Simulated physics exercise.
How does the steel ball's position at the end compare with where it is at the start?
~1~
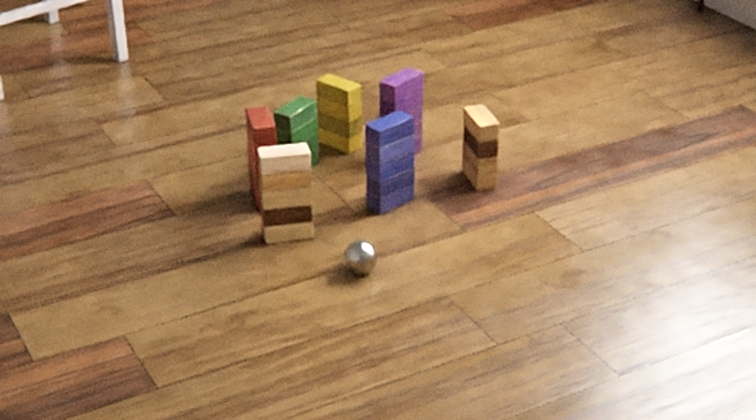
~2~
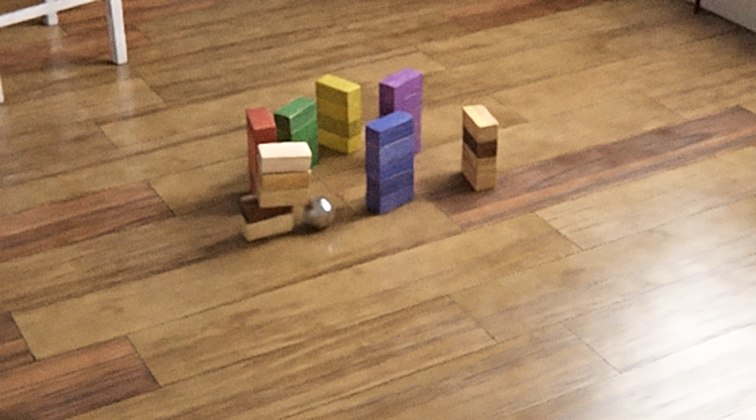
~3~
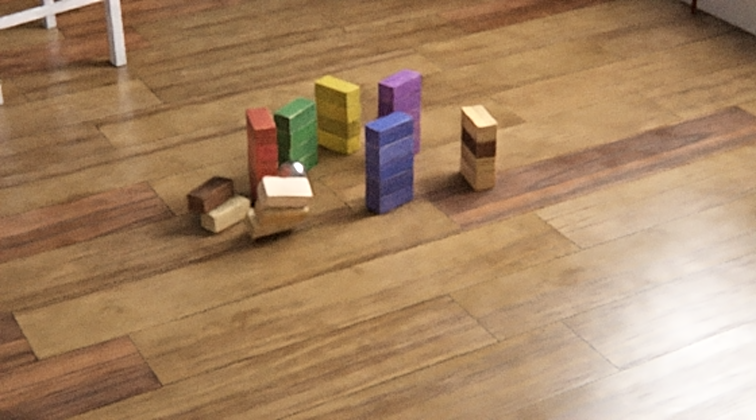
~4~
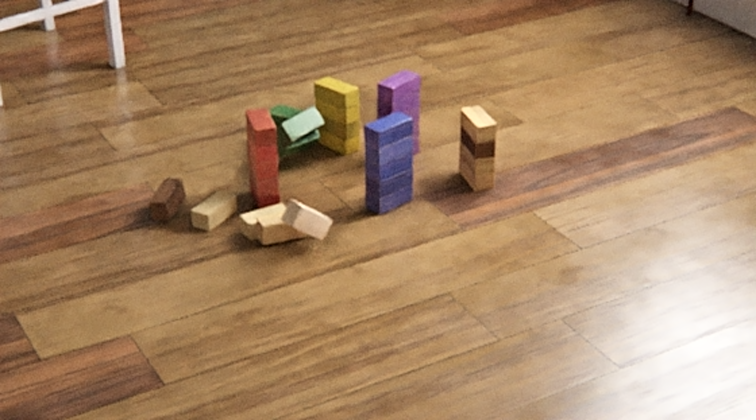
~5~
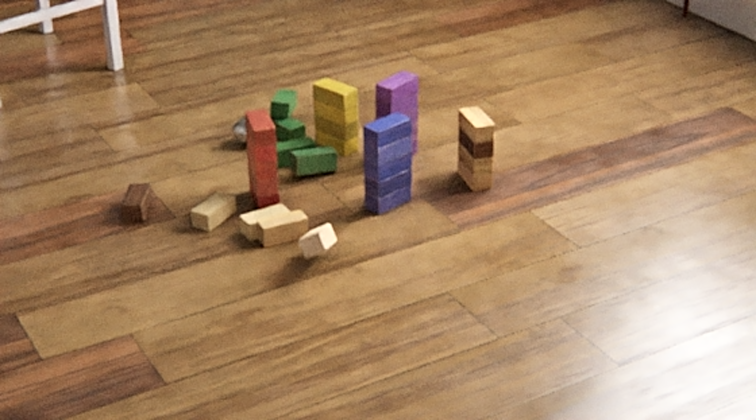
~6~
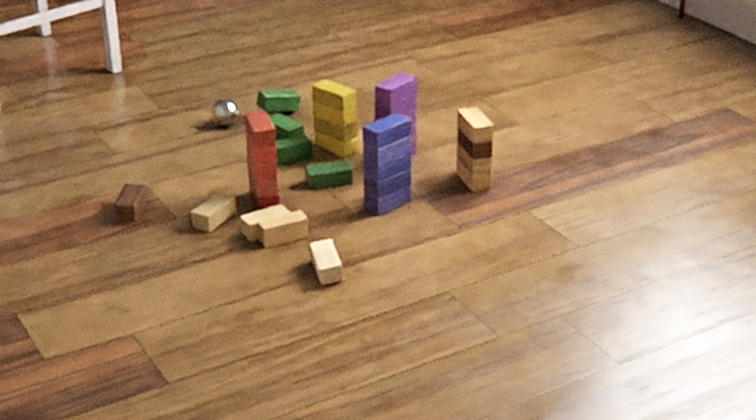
The ball starts in front of the towers, near the middle of the view. By the end it is farther back and to the left, behind the red tower.
